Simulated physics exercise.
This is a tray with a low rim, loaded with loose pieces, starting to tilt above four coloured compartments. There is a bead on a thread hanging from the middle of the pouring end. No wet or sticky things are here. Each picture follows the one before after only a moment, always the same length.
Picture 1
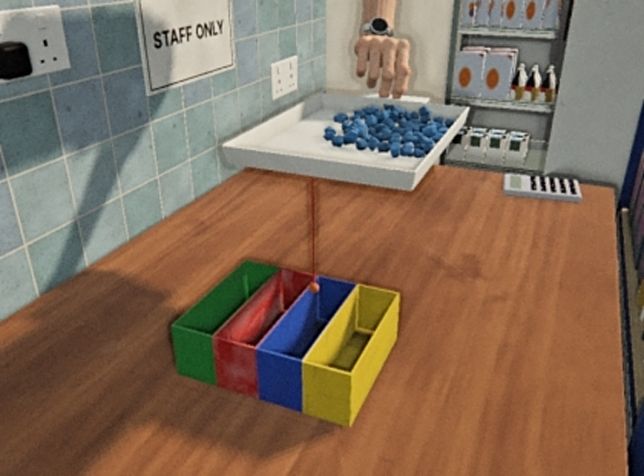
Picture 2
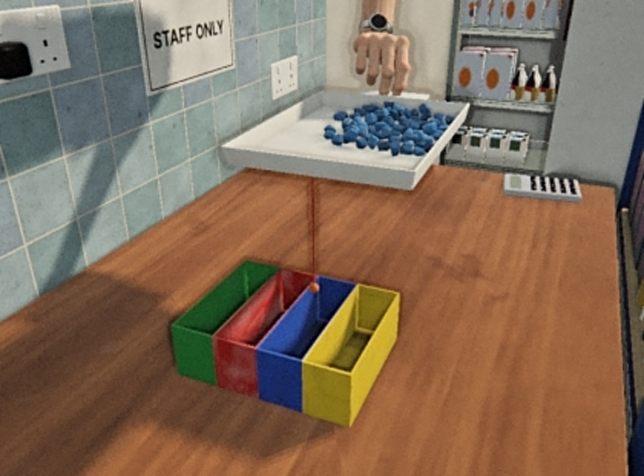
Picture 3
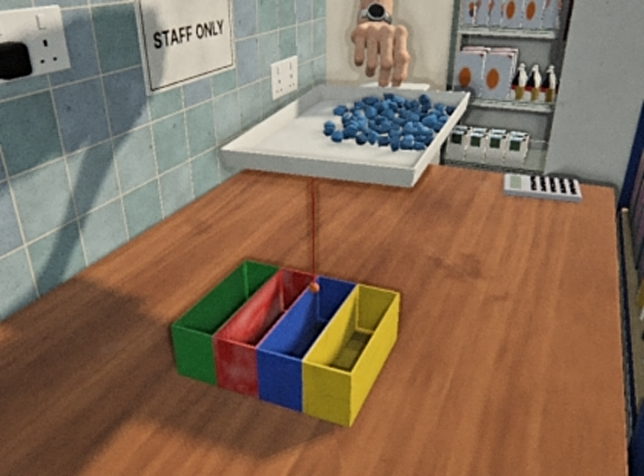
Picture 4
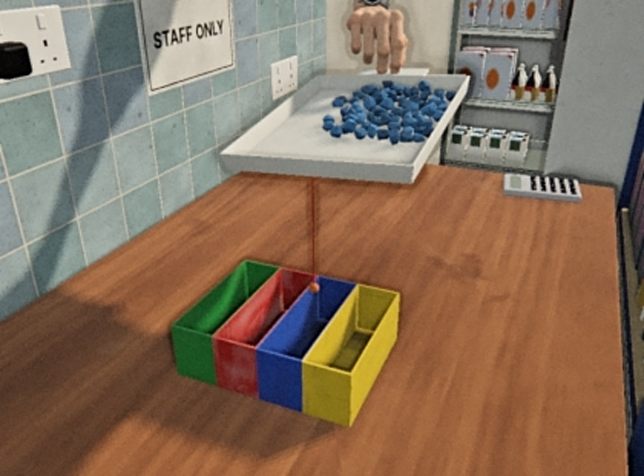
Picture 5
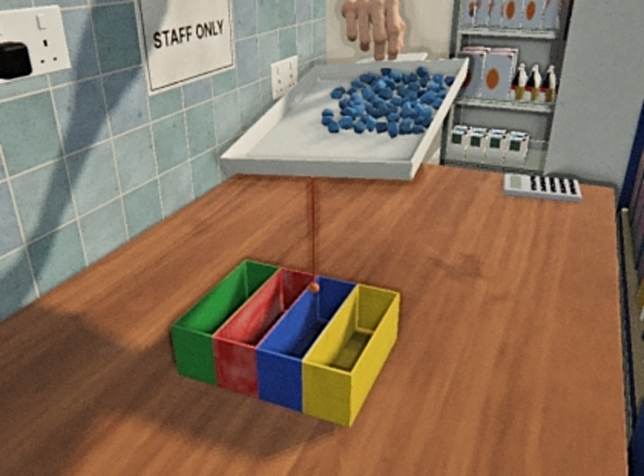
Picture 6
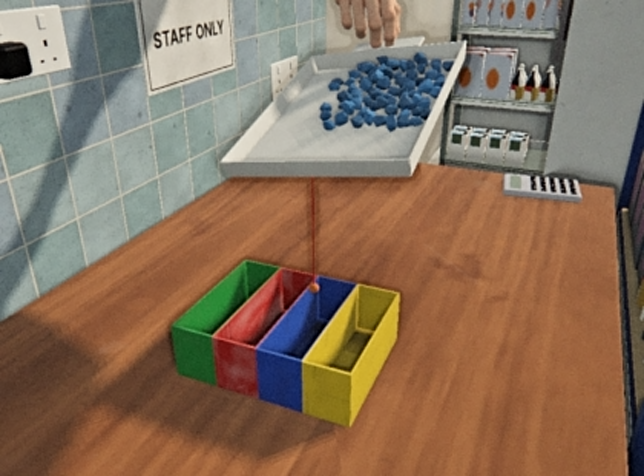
The clip opens on a white tray of blue stones held nearly level above green, red, blue and yellow compartments, with a hand at its far side. The far end gradually rises, tilting the tray increasingly toward its near left corner, while the hand moves slightly upward and the stones stay clustered.
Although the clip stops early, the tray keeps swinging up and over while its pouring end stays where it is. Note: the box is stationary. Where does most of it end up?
Most ends up in the green cell.
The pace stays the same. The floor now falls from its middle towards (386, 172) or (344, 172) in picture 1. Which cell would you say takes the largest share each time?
First: The yellow cell, second: The yellow cell.
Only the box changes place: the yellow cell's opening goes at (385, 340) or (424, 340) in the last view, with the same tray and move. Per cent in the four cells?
Result, in turn: 30 %, 10 %.
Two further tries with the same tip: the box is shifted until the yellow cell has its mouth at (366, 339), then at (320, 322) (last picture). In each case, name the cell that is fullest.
Try 1 - the green one; try 2 - the cell in red.
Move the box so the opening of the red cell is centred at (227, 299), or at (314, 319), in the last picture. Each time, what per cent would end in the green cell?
The first try gives 20 per cent, the second 10 per cent.
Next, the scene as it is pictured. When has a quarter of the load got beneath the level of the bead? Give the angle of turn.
Around 75° at that moment.
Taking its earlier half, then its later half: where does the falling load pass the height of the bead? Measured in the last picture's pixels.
First part (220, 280), rest (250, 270).
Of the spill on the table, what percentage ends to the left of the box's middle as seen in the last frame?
Near 100 in a hundred.
Soon, tray tipped steeply; most on the tray; about a quarter falling or outside the box.
A while on, tray tipped past a quarter turn; about a quarter on the tray; about a third in the green cell; a small part in the red cell; a stray few in the blue cell; about a third falling or outside the box.
Towards the end, tray tipped past a quarter turn; about two thirds in the green cell; a small part in the red cell; a stray few in the blue cell; about a quarter falling or outside the box.
Finally, tray tipped past a quarter turn; about two thirds in the green cell; a small part in the red cell; a stray few in the blue cell; none in the yellow cell; about a quarter outside the box.
